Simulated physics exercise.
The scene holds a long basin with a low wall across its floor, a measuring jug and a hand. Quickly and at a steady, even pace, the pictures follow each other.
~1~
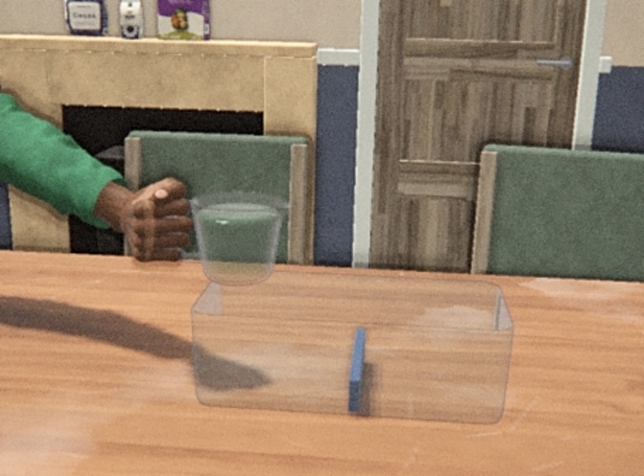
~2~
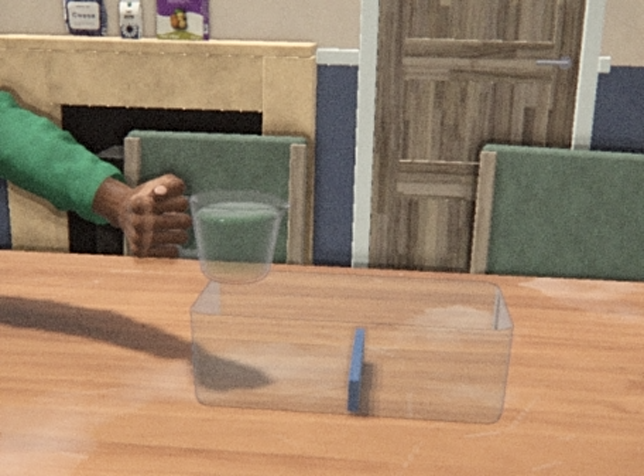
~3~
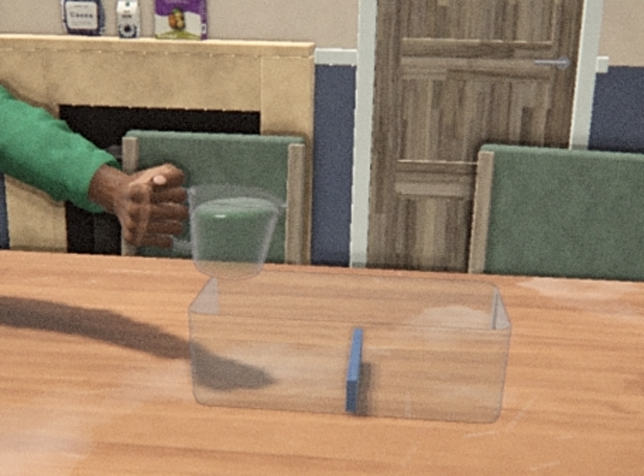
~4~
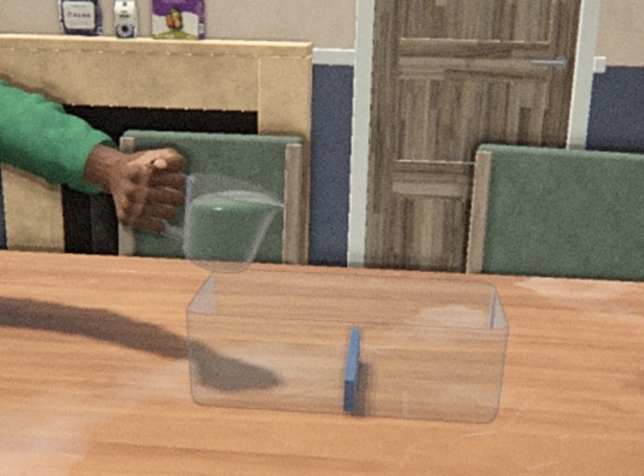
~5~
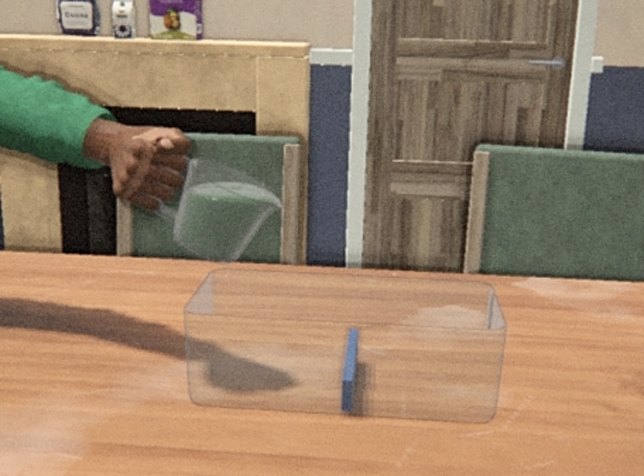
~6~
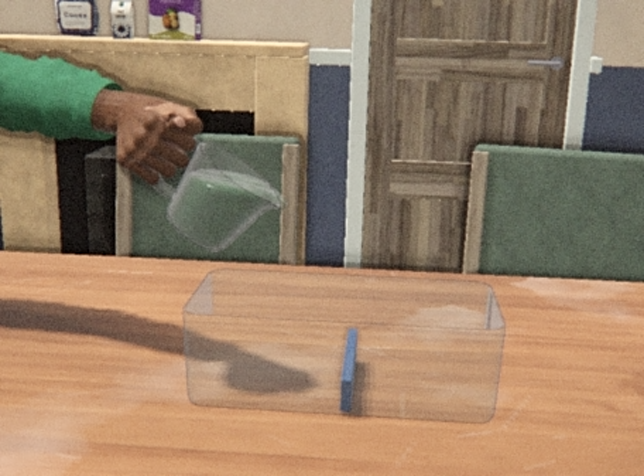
A hand at the end of a green sleeve holds a clear measuring jug upright above the left side of a transparent basin with a low blue wall across its floor. The hand turns gradually, tilting the jug rightward, slowly at first and then more steeply, while its shadow shifts right across the wooden table.
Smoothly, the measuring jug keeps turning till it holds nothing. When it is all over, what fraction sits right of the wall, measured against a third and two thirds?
It finishes at more than two thirds.
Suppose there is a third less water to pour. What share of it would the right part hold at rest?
About 80 parts in a hundred, give or take.
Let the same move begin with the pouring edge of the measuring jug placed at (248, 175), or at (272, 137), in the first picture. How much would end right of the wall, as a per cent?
You'd get around 15 per cent and then around 70 per cent.
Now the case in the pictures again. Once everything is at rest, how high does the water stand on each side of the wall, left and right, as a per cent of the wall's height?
About 10 left, about 30 right.
A moment on, the measuring jug is tipped right over and 43 per cent is still to pour, 11 is left of the wall and 0 right of it.
Next, the measuring jug is tipped right over and 1 per cent is still to pour, 11 is left of the wall and 75 right of it.
Then the measuring jug is tipped right over and 0 per cent is still to pour, 15 is left of the wall and 76 right of it.
Later the measuring jug is tipped right over and 0 per cent is still to pour, 19 is left of the wall and 76 right of it.
In the end 19 per cent lies left of the wall, 76 right of it and 5 outside.
